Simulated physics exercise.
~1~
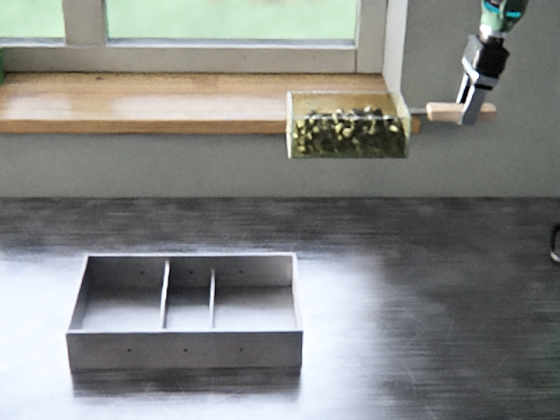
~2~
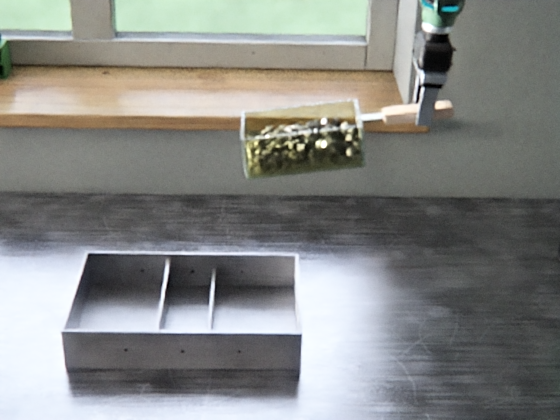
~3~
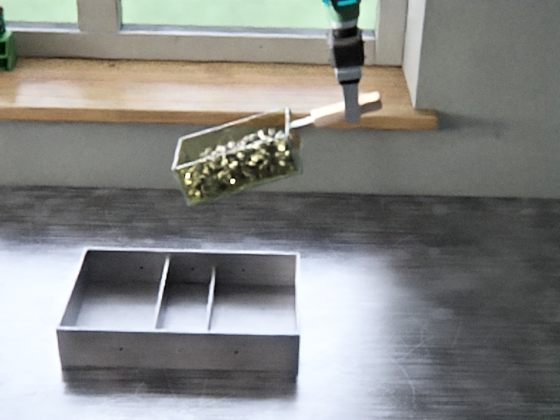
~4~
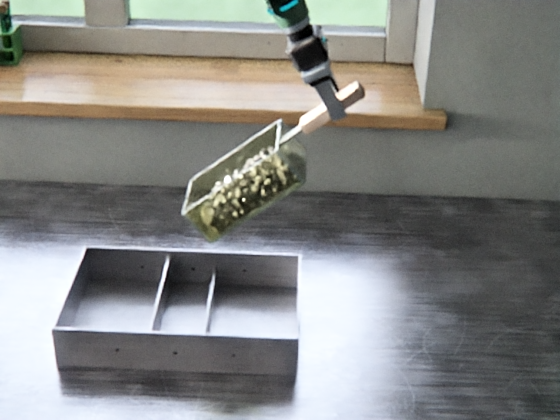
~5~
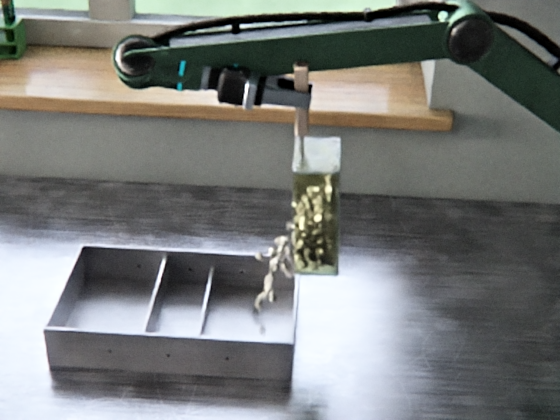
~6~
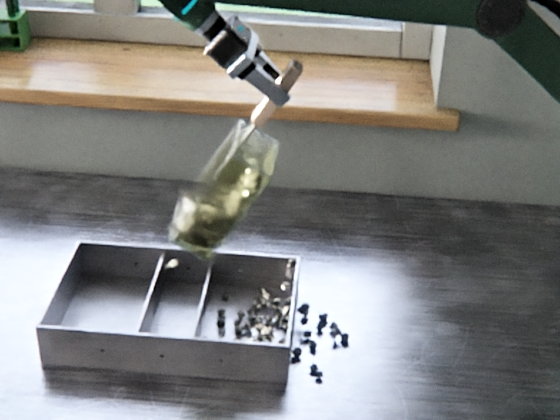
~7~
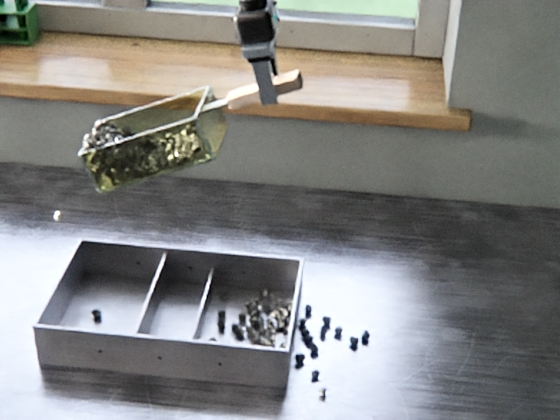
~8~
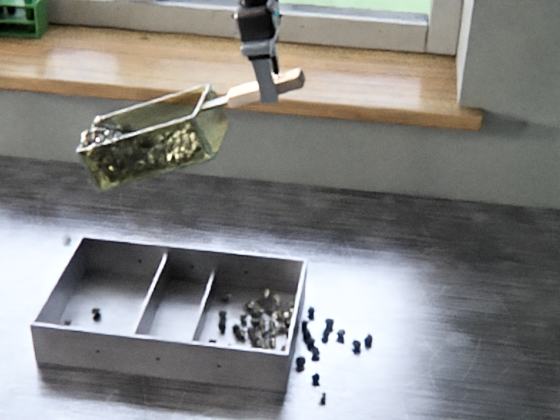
On a dark table, a robot arm tips pebbles partly into a divided tray, spilling some.
